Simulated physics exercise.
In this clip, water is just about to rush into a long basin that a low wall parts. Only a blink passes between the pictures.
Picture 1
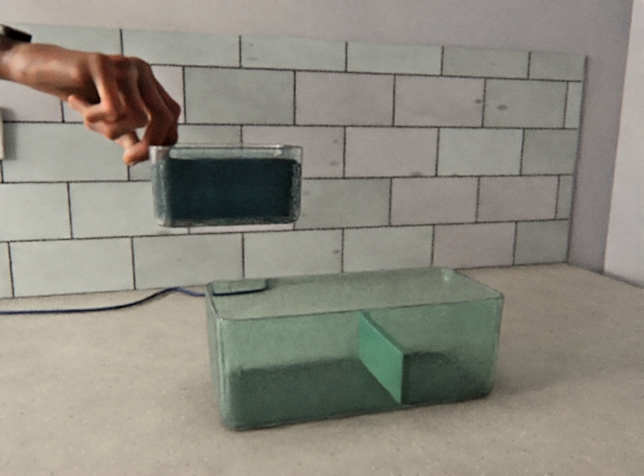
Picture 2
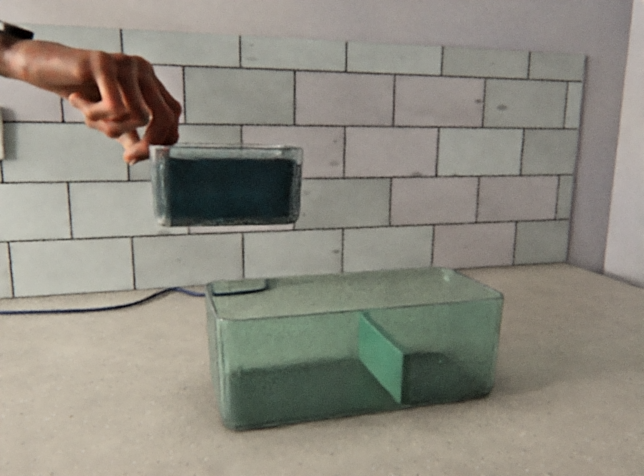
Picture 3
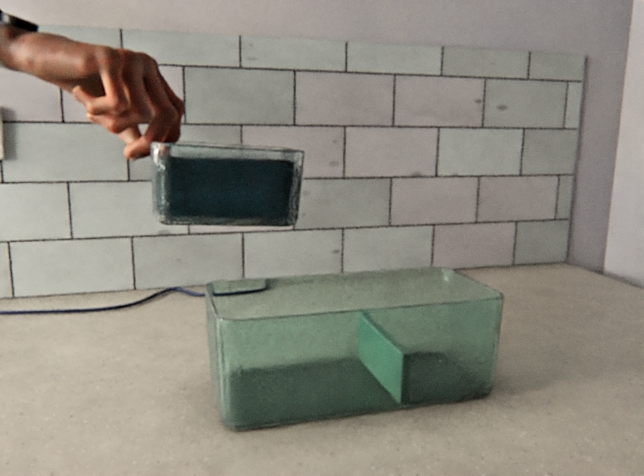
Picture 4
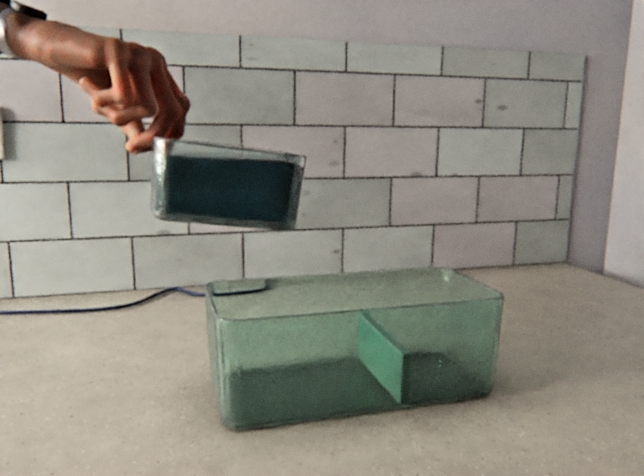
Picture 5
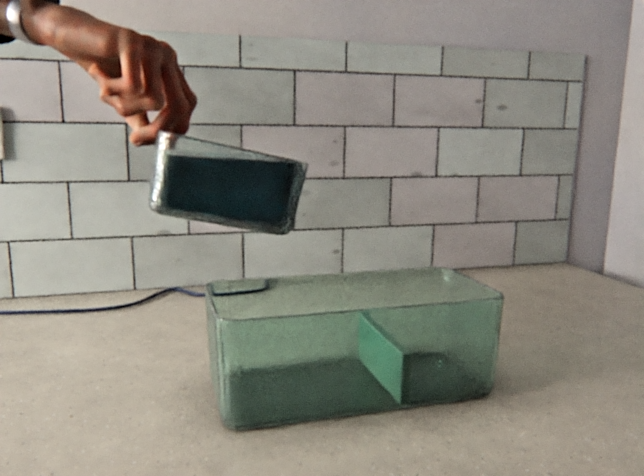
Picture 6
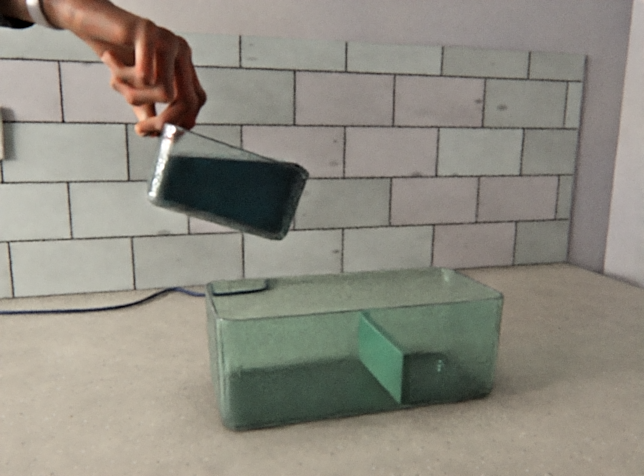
The footage shows a hand holding a small clear container of dark liquid above a long greenish basin divided by a low wall, first almost level, then tilting it gradually down to the right as the hand rises slightly.
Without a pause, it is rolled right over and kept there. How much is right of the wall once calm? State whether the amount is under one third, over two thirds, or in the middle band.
Fails to reach a third.
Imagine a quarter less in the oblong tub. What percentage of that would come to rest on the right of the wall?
It should come out close to 0 per cent.
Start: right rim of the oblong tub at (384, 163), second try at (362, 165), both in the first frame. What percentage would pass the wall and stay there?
In turn 80 and 65 in a hundred.
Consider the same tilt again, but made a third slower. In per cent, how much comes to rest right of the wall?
It comes to 0 per cent or so.
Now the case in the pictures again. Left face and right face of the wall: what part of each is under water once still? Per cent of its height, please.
On the left it is 50 per cent, on the right 0.
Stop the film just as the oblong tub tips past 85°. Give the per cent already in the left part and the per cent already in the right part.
Left: 30 %. Right: 0 %.
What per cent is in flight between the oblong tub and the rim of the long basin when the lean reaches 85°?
Share: Approx. 40 %.
A moment on, the oblong tub is tipped on its side and 30 per cent is still to pour, 30 is left of the wall and 0 right of it.
Next, the oblong tub is tipped right over and 3 per cent is still to pour, 83 is left of the wall and 1 right of it.
Then the oblong tub is tipped right over and 0 per cent is still to pour, 91 is left of the wall and 4 right of it.
Later the oblong tub is tipped right over and 0 per cent is still to pour, 91 is left of the wall and 4 right of it.
Finally, 91 per cent lies left of the wall, 4 right of it and 5 outside.
